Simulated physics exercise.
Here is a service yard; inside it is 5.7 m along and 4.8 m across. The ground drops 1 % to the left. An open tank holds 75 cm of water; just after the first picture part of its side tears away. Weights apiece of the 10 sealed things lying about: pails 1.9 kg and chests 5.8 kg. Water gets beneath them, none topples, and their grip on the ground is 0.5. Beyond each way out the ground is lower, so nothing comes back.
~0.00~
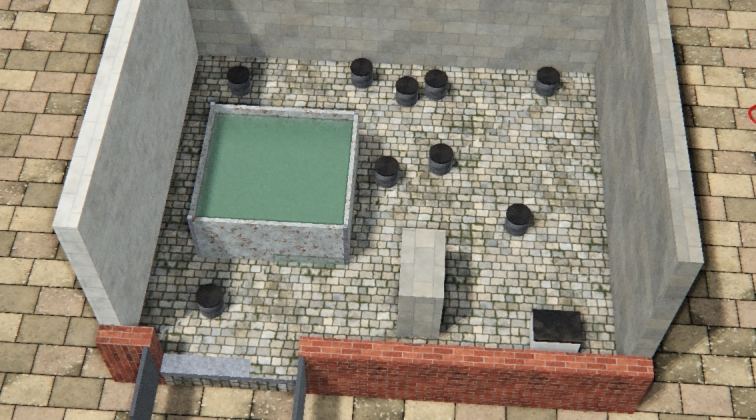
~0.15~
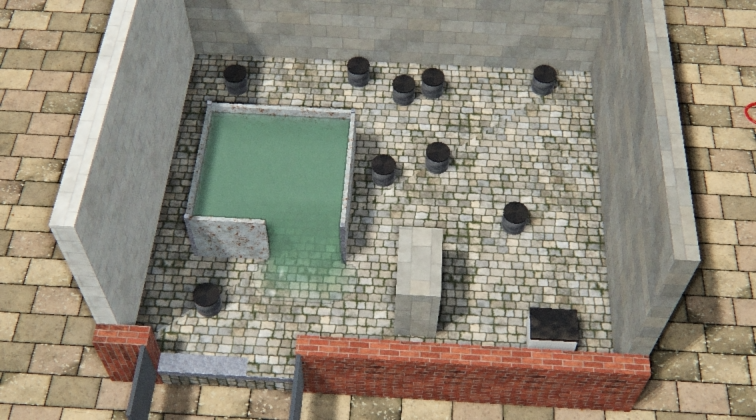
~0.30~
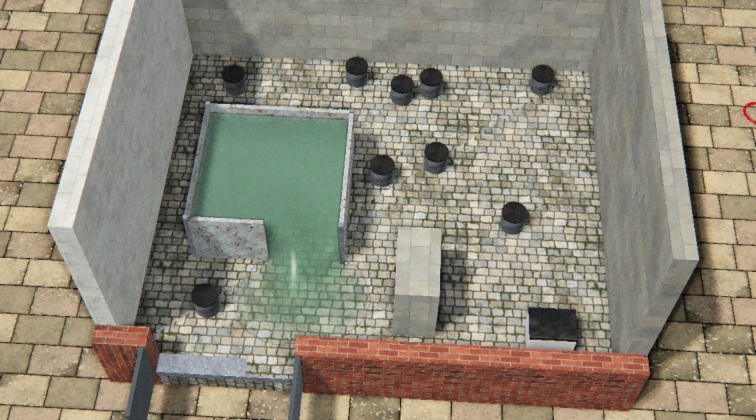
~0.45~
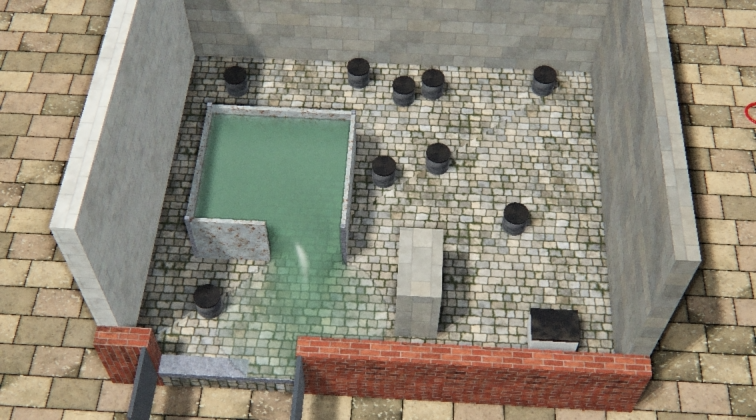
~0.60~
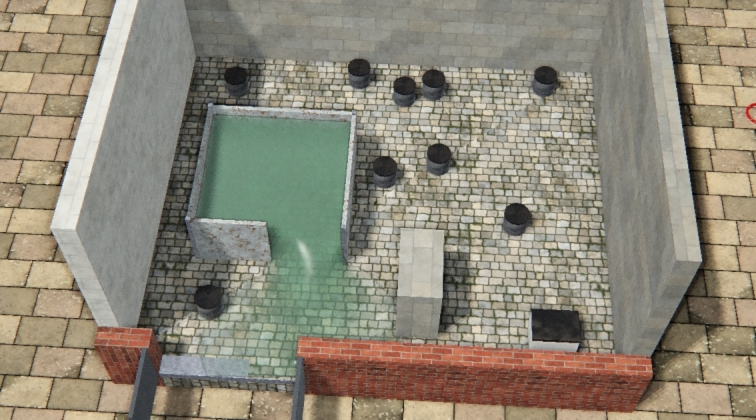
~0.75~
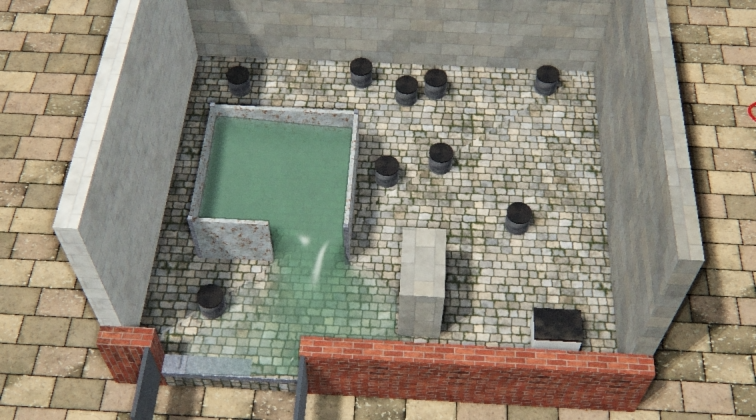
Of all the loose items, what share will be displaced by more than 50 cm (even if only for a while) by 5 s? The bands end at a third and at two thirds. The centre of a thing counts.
It is one to two thirds.
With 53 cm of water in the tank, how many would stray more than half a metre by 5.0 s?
In that case 2 of them.
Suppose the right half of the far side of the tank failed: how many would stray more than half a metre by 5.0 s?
Then 7.
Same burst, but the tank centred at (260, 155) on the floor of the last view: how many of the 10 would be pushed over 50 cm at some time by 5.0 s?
Then 2.
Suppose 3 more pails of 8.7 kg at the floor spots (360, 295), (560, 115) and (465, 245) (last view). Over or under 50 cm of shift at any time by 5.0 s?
In turn: Over, less, under.
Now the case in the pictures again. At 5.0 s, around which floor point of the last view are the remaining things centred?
Around (398, 122).
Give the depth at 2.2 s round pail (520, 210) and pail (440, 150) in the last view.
Roughly 0 and 0 cm.
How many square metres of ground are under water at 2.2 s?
About 10.5 m2.
After 1.1 s 0 of 10 are over 50 cm from their spots; 0 afloat.
After 2.2 s 1 of 10 are over 50 cm from their spots; 1 afloat.
After 3.5 s 2 of 10 are over 50 cm from their spots; 1 afloat.
After 5.0 s 4 of 10 are over 50 cm from their spots, and 4 have been at some point; 6 afloat.
